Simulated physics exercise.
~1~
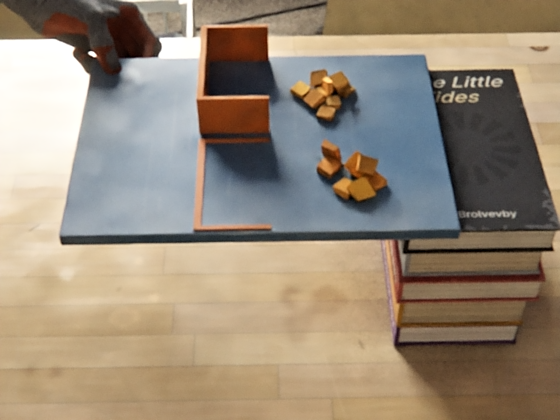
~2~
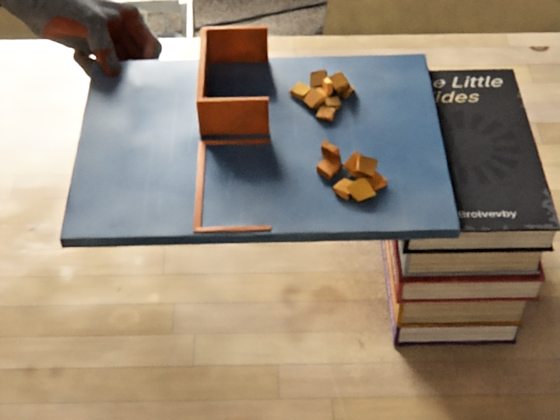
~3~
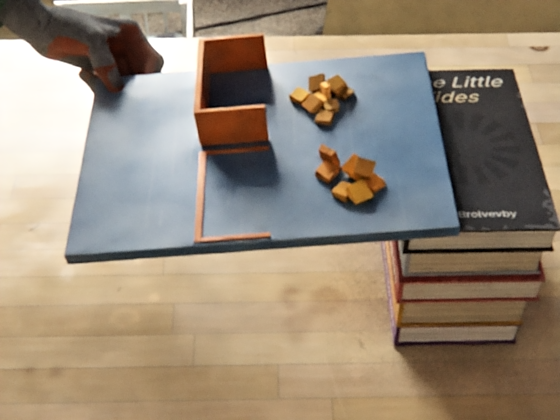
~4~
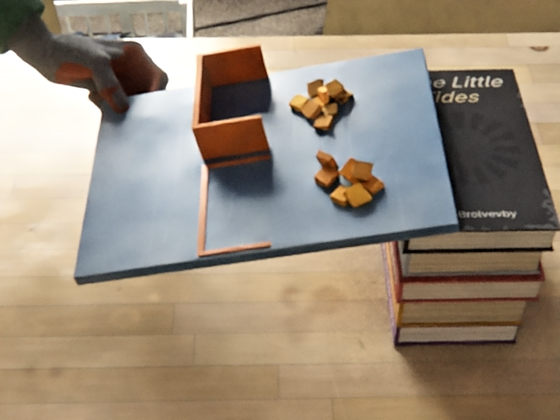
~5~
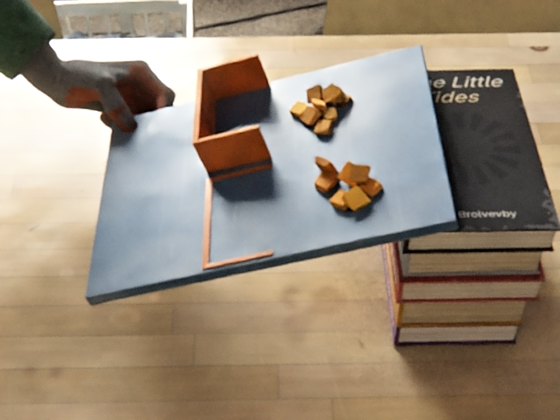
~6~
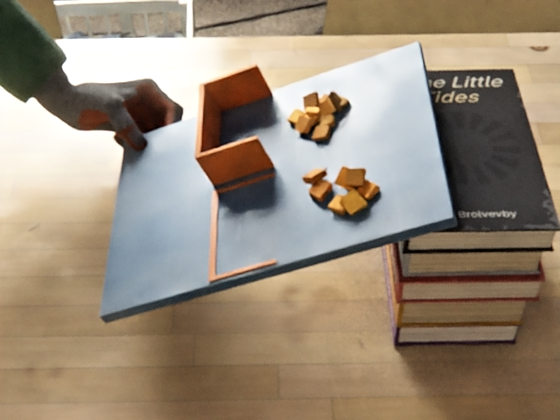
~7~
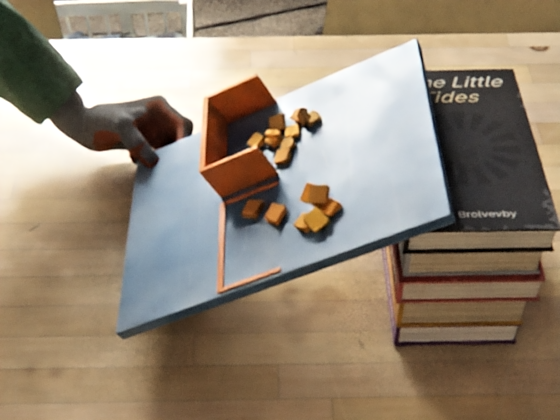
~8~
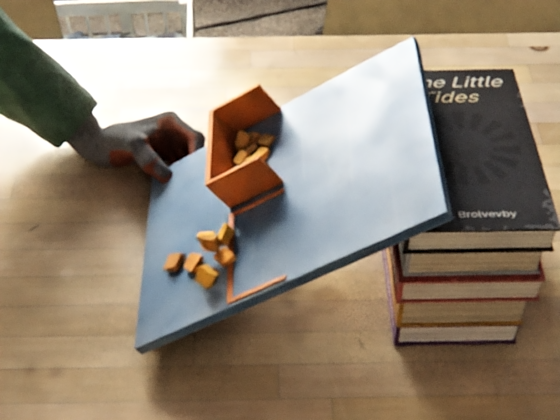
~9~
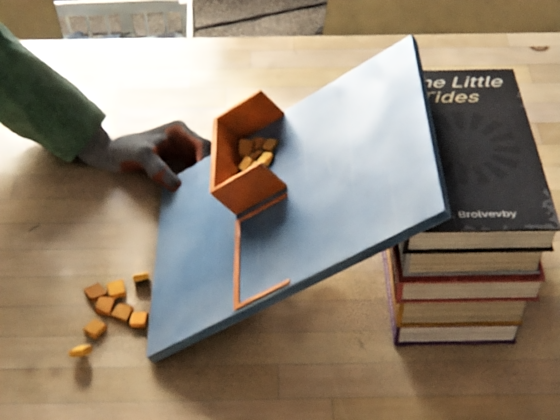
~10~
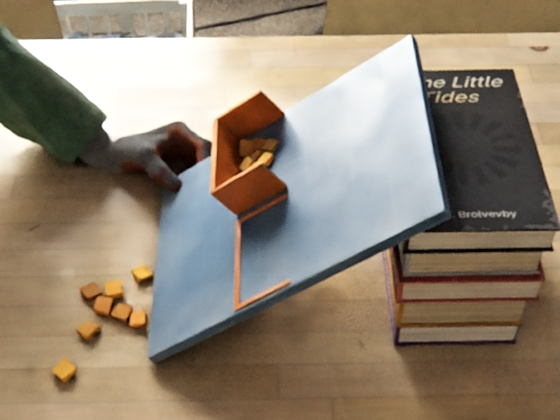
Two heaps of small orange-yellow blocks sat still on a blue board until a hand tilted it steeply, then slid left; the front heap tumbled over its low strip onto the table, while the back heap stayed caught inside the taller orange fence.
